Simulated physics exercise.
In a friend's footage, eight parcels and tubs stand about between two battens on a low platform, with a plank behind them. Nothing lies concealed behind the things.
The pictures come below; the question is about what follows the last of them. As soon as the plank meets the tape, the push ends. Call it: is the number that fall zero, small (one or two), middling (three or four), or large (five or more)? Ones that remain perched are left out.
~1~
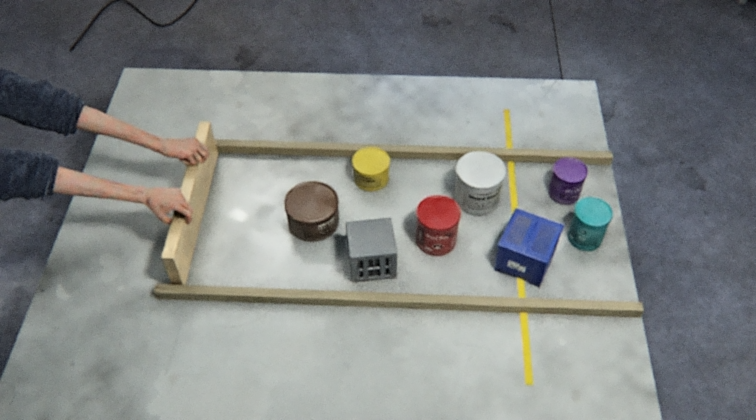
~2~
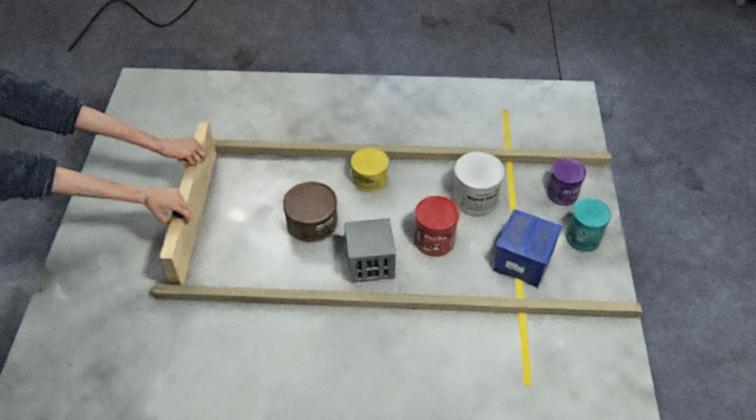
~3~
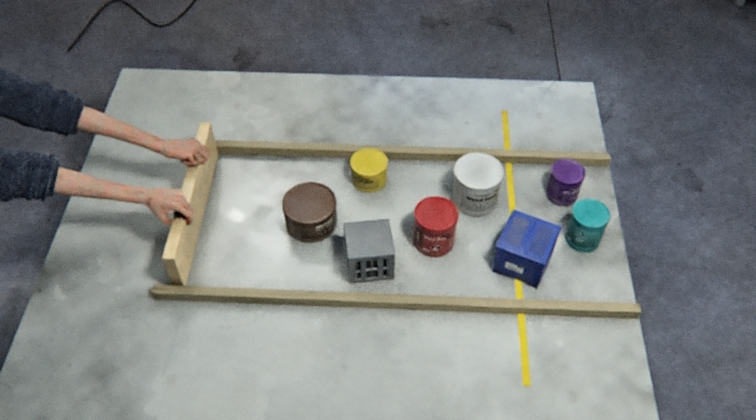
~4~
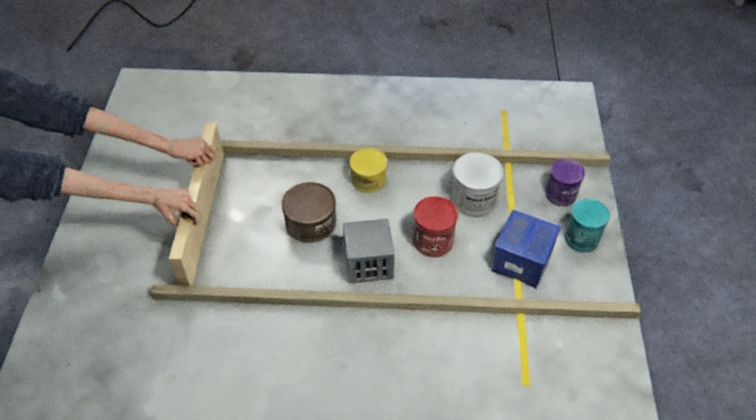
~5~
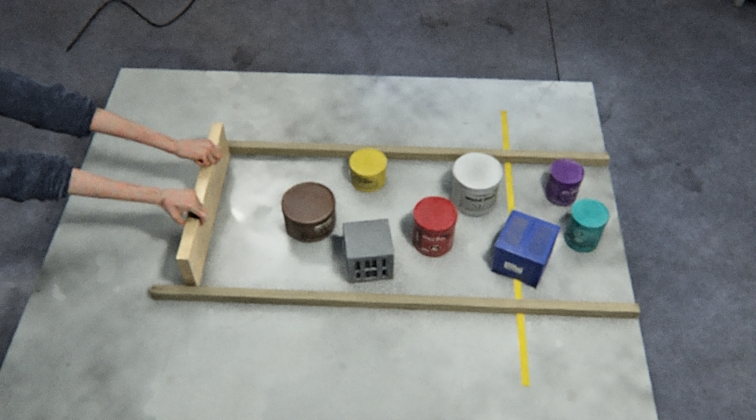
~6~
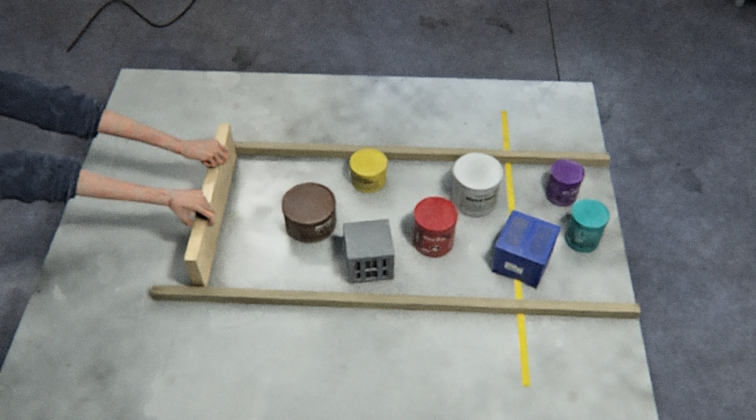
It is zero.
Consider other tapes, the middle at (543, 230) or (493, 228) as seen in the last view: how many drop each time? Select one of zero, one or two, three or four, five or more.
One after the other, that's 3 or 4 for the first and no fall at all for the second.
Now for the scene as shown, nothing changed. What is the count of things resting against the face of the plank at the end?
That number would be 3.
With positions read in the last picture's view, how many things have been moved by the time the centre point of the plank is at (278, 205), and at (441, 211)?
Counts: 0, 6.
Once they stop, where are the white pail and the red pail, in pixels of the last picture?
The white pail settles near (569, 185); as for the red pail, near (585, 239).
A little later, none off yet; turquoise pail at rest near (586, 226); purple pail at rest near (564, 183); blue tote at rest near (525, 249).
Next, none off yet; turquoise pail at rest near (586, 226); purple pail at rest near (564, 183); blue tote shifted about its own width near (567, 261).
When it is over, the number that fall off is zero.
